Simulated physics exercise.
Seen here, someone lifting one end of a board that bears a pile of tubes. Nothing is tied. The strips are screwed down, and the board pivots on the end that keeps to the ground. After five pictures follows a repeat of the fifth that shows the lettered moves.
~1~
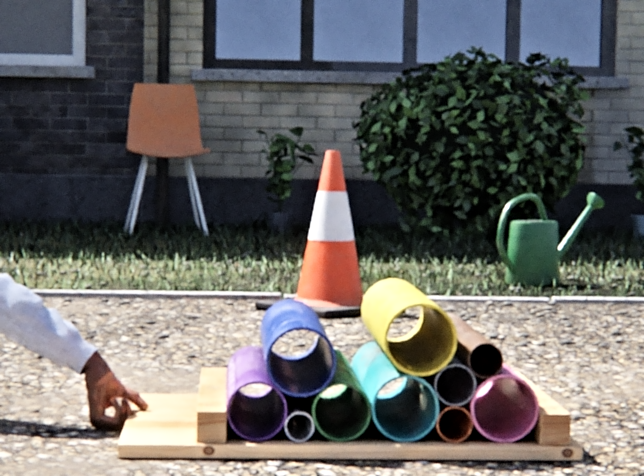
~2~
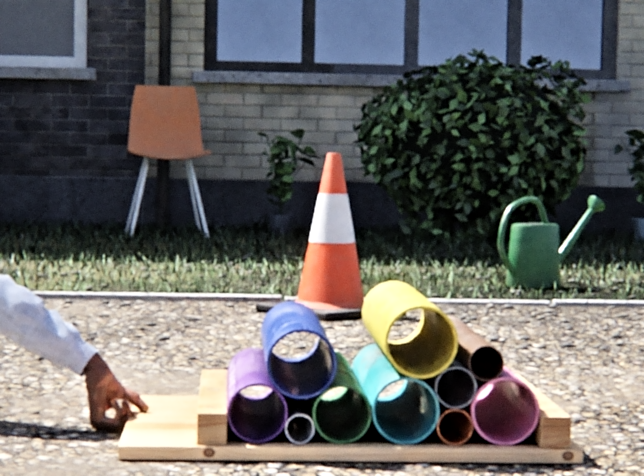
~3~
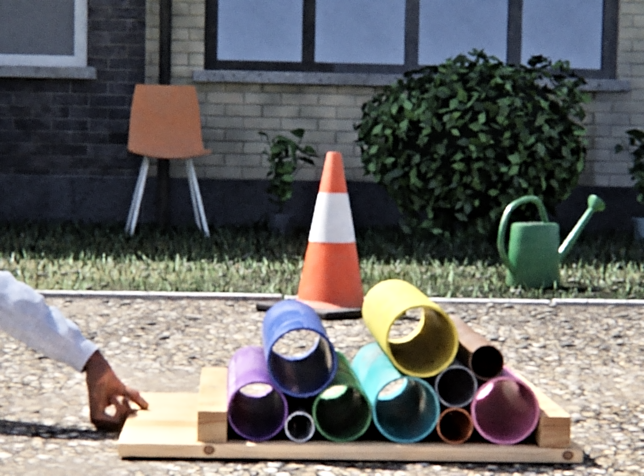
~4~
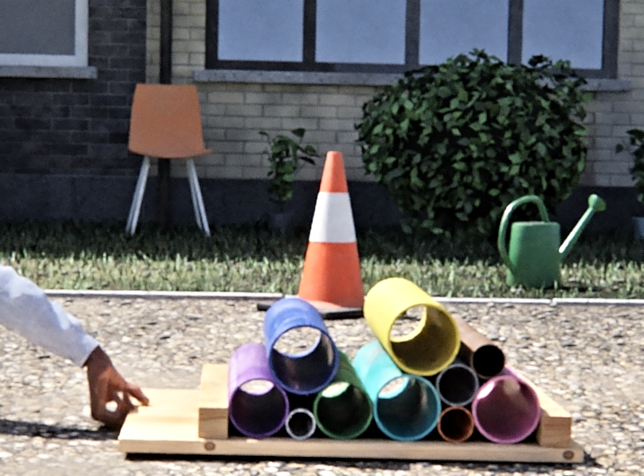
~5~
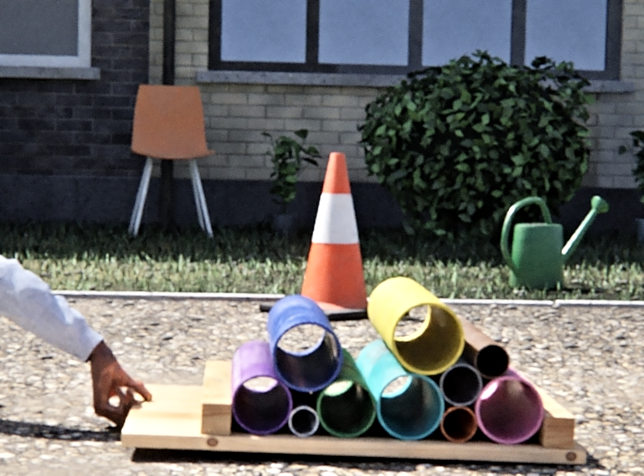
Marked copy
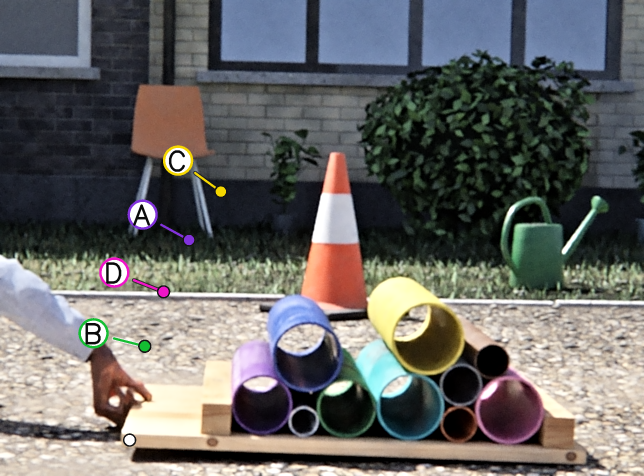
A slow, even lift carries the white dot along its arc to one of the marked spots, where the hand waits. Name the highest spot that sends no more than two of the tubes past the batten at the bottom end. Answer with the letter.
Raise it to C.
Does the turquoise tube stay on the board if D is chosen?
The turquoise tube: Yes.
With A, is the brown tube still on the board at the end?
No.
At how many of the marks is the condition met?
Four of the four.
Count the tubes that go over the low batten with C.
The count is one.
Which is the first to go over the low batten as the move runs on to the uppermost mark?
First is the brown one.
On the marked copy, A at (189, 240); B at (145, 346); C at (221, 192); D at (164, 292); the white dot at (130, 440).
Taking C. A third of the way, board at 19°.
Two thirds of the way, board at 35°.
When it is over, board at 35°, one over the low batten (brown).
As for the rest, A one over the low batten (brown); B none over the low batten; D none over the low batten.
